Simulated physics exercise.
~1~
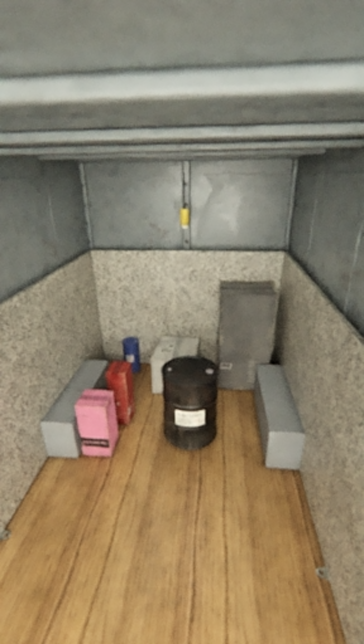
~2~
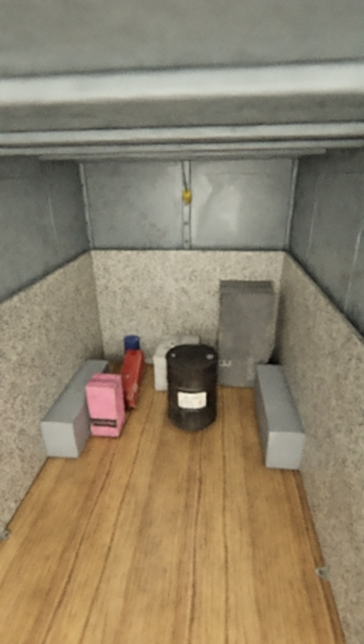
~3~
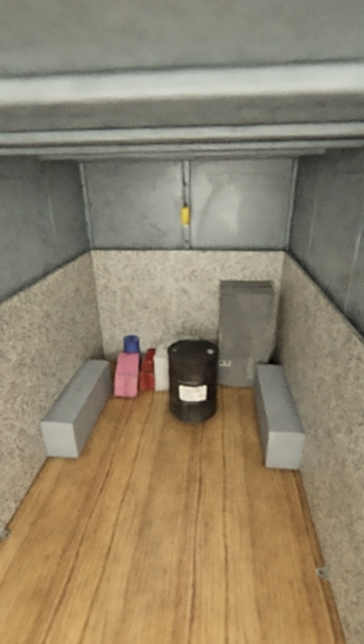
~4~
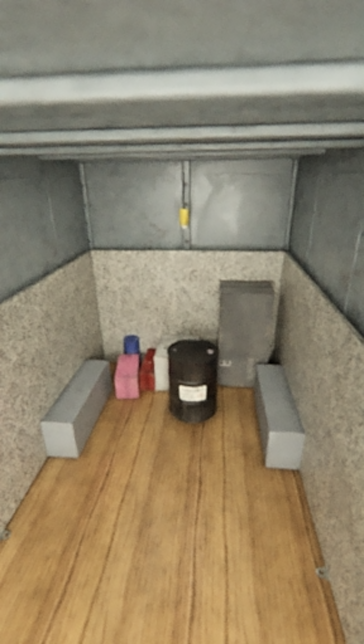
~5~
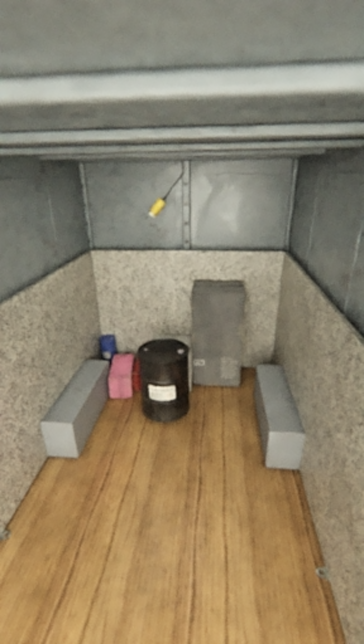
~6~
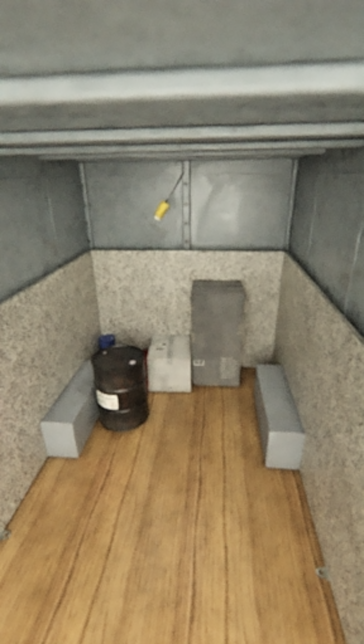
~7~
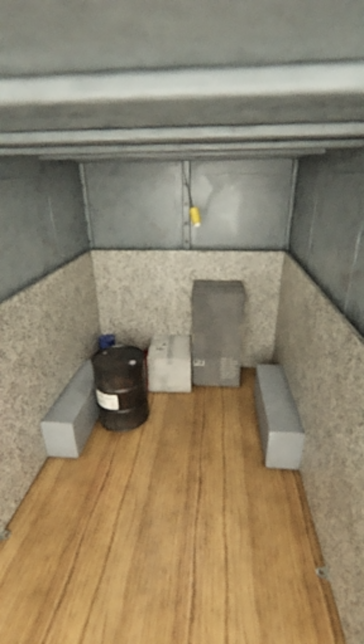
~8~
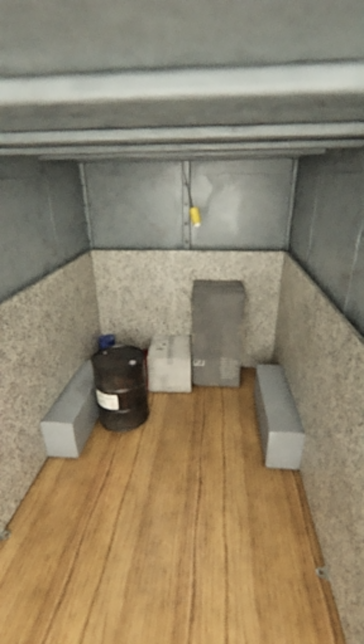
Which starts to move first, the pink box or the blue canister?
The pink box starts to move first, sliding towards the front wall. The blue canister only moves later, when the load shifts to the left.
